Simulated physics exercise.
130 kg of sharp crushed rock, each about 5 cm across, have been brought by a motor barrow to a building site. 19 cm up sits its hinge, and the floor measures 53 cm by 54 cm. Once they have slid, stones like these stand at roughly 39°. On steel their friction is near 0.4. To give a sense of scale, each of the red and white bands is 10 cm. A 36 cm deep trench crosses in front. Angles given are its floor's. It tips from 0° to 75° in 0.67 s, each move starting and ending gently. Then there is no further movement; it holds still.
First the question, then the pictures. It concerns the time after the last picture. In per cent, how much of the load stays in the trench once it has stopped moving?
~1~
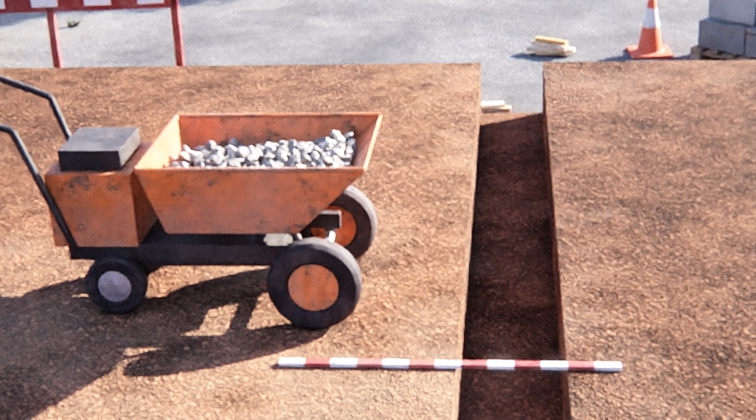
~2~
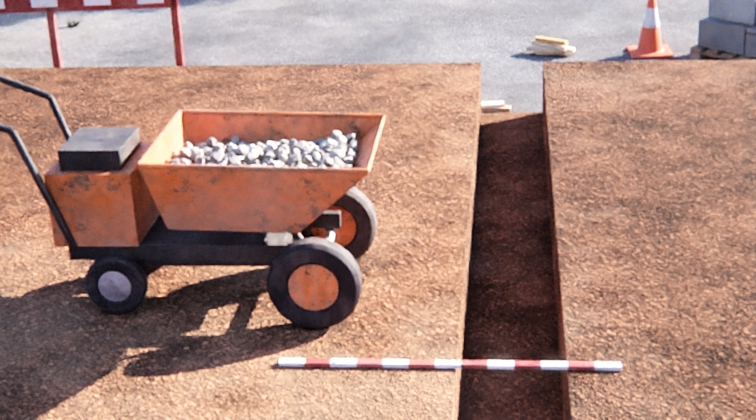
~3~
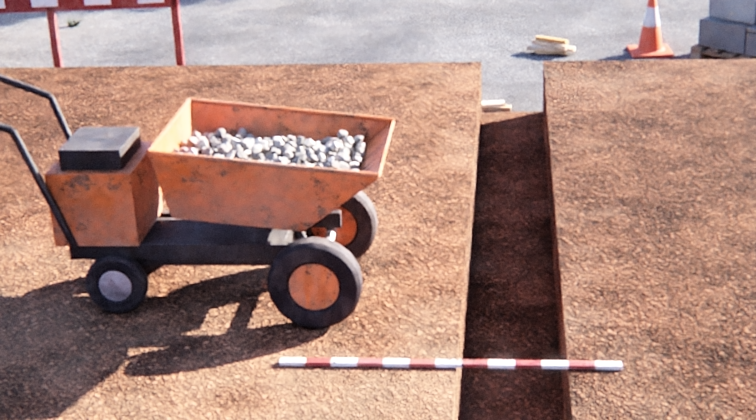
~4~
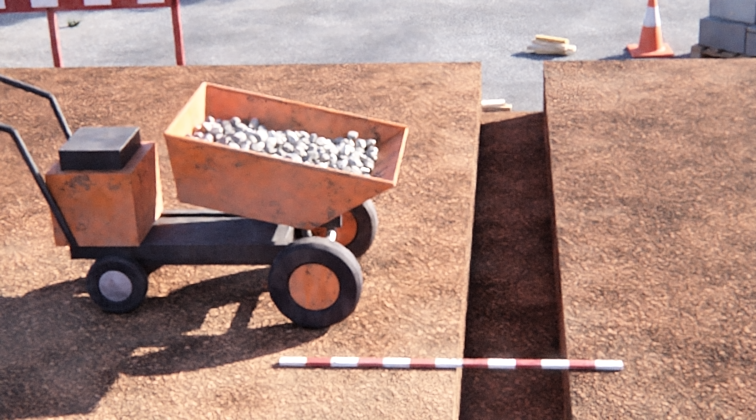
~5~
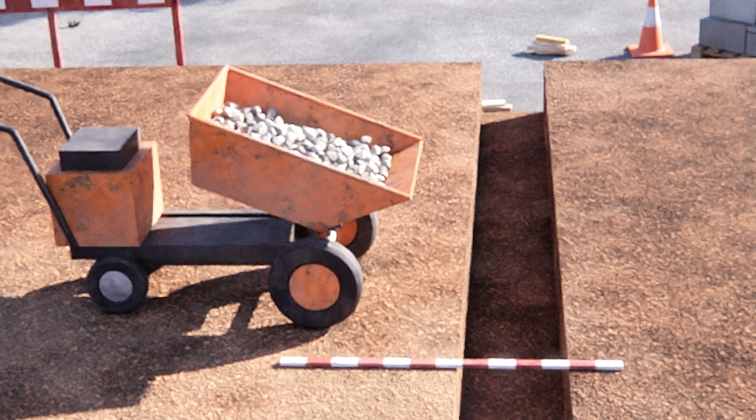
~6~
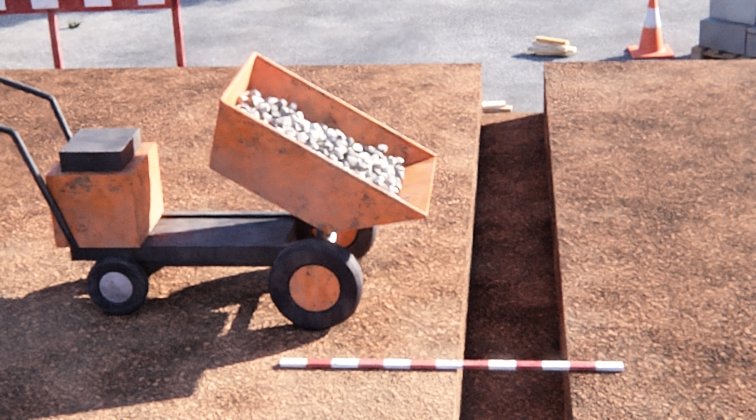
I would say about 99 per cent.
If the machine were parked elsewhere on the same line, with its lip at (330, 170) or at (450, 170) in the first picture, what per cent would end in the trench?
From the first place around 70 per cent, from the other around 40.
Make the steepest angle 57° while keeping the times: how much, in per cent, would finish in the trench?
Share in trench: Approx. 55%.
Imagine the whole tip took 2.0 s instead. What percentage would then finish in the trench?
In that case some 100 per cent.
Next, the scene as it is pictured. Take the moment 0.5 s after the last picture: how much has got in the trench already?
Roughly 30 percent of the load.
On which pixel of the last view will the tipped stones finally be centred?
The tipped stones centre close to (519, 352).
Then, 0.2 s after the last picture the floor is at 63°, 100 % in the skip; the foremost stones are at (444, 243).
Then, 0.5 s after the last picture the floor is at 75°, 69 % in the skip, 31 % in the trench; the foremost stones are at (536, 351).
Then, 0.8 s after the last picture the floor is at 75°, 6 % in the skip, 93 % in the trench; the foremost stones are at (582, 309).
Then, 2.8 s after the last picture the floor is at 75°, 0 % in the skip, 99 % in the trench, 1 % past the trench; the foremost stones are at (605, 320).
